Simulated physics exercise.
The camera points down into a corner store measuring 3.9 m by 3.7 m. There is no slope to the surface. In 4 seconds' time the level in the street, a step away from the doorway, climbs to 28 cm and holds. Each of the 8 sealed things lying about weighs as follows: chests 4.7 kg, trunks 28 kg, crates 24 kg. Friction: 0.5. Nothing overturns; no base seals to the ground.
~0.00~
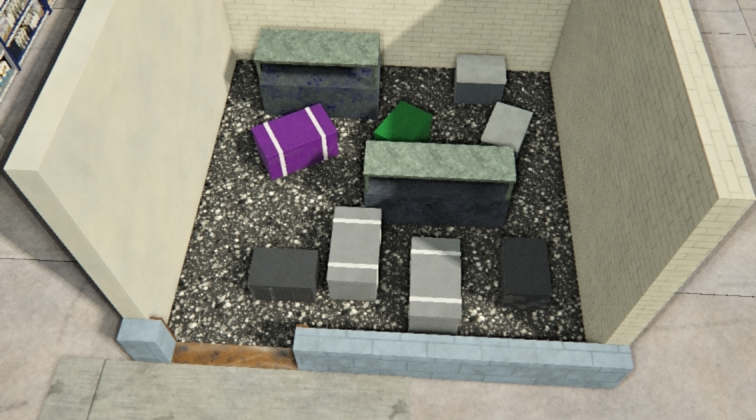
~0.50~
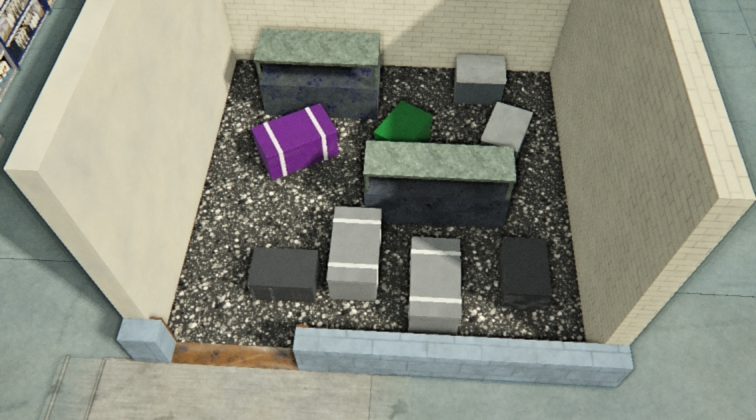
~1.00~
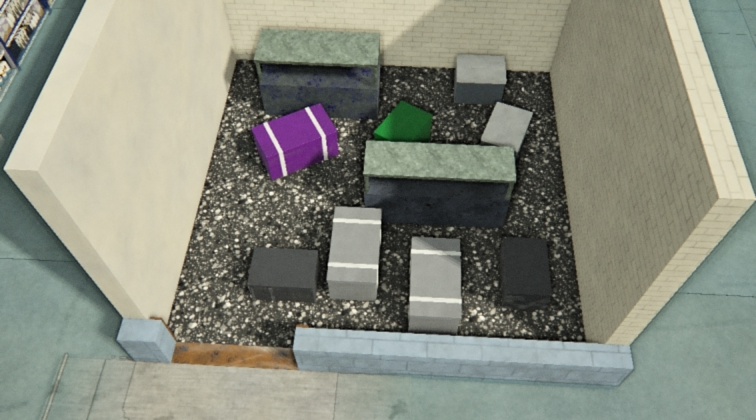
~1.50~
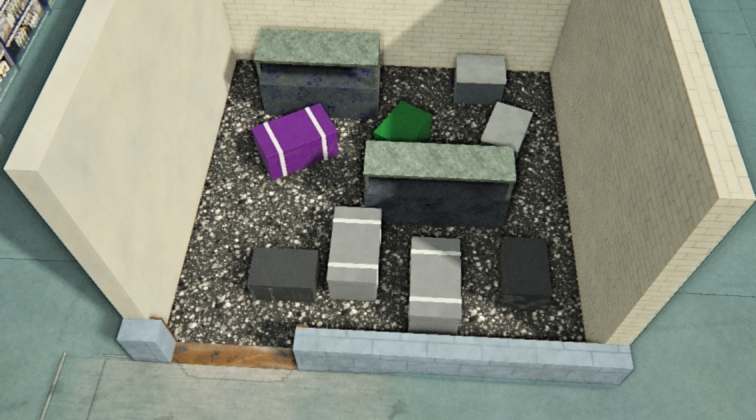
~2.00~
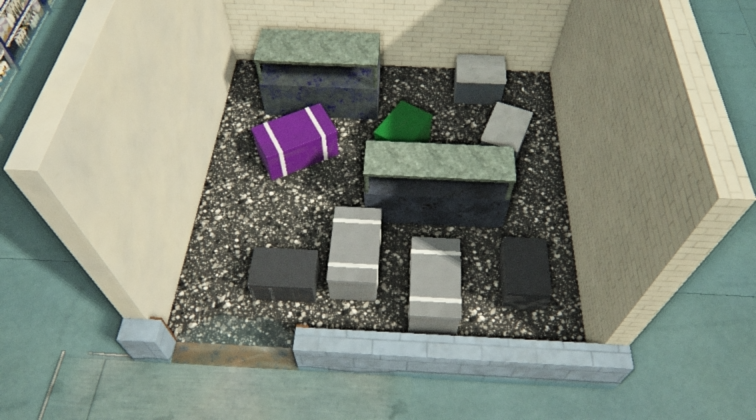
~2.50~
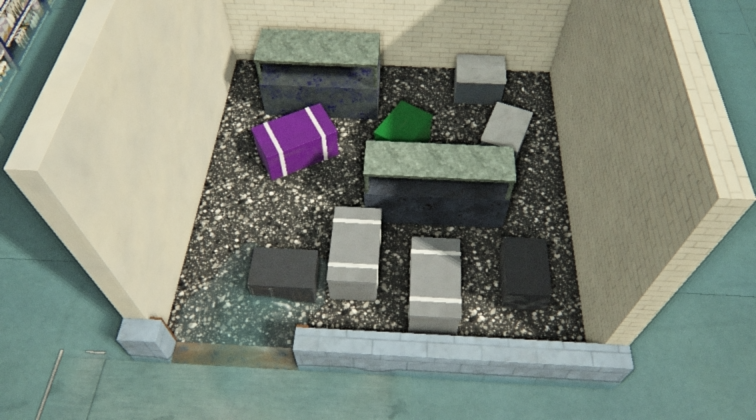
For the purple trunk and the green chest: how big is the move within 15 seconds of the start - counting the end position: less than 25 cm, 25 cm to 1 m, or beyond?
By the end, the purple trunk has gone a long way and the green chest has gone a long way.
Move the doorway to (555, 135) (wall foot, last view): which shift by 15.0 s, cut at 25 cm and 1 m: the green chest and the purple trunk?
The green chest drifts well away and the purple trunk drifts well away.
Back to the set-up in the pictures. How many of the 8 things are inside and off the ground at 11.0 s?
By my count, 8.
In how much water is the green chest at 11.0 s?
Somewhere close to 10 cm.
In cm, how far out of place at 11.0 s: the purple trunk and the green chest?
About 200 cm and 200 cm, respectively.
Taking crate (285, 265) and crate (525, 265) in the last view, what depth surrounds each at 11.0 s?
Close to 16 and 13 centimetres.
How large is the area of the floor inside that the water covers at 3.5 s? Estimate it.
Some 3.0 m2 of it.
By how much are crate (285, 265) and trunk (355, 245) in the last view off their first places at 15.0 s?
One is off by 150 cm, the other by 150 cm, in the order asked.
After 3.5 s the purple trunk is near (294, 130), 0.0 m from its start, aground; the green chest is near (404, 124), 0.0 m from its start, aground; 0 afloat.
After 6.8 s the purple trunk is near (357, 107), 0.7 m from its start, afloat; the green chest is near (497, 89), 1.1 m from its start, afloat; 2 afloat.
After 11.0 s the purple trunk is near (495, 103), 2.1 m from its start, afloat; the green chest is near (543, 235), 1.9 m from its start, afloat; 8 afloat.
After 15.0 s the purple trunk is near (519, 144), 2.3 m from its start, afloat; the green chest is near (404, 279), 1.9 m from its start, afloat; 8 afloat.
